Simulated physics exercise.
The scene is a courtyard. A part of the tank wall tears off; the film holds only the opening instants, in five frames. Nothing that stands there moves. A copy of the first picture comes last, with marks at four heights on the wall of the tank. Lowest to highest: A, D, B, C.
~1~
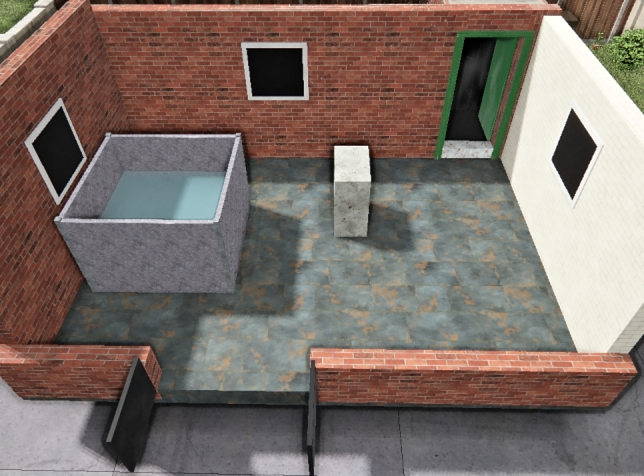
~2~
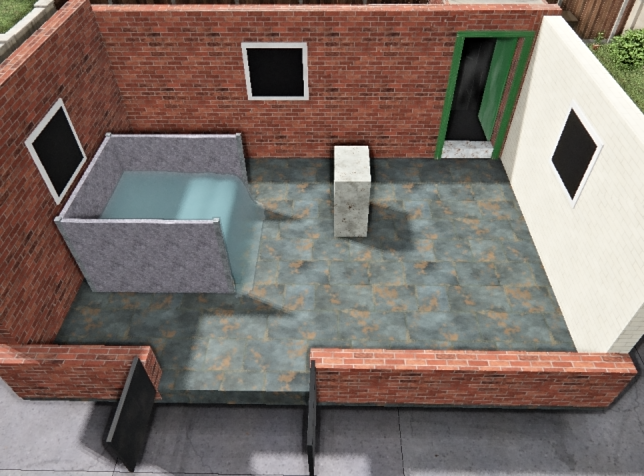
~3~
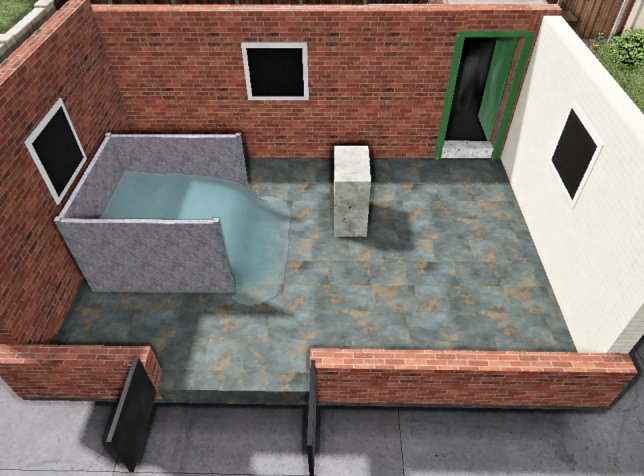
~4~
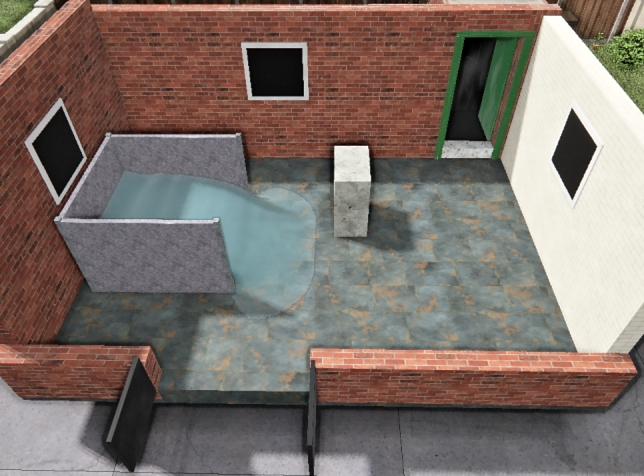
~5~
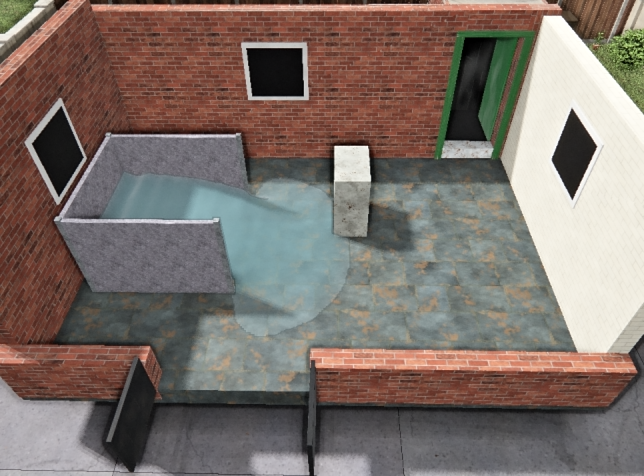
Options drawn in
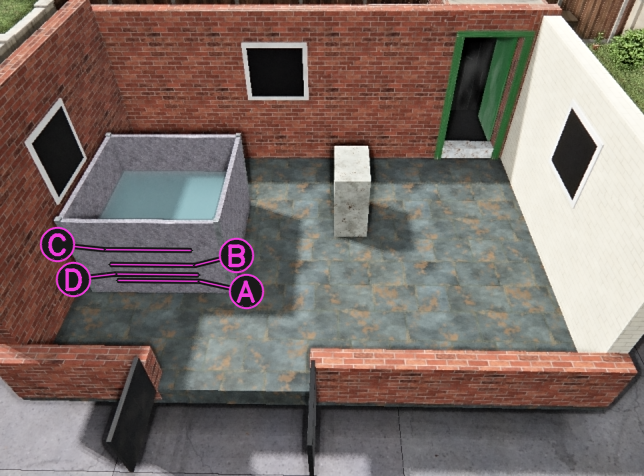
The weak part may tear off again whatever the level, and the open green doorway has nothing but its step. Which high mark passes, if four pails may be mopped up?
That is line C.
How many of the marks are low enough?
All of them.
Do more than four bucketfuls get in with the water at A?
No, not at all.
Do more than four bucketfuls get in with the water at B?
No.
In magenta, A at (158, 280); B at (152, 264); C at (147, 250); D at (156, 274); from the bottom up A, D, B, C.
With A, nothing gets over.
With B, nothing gets over.
With C, a bucket or two gets in.
With D, nothing gets over.
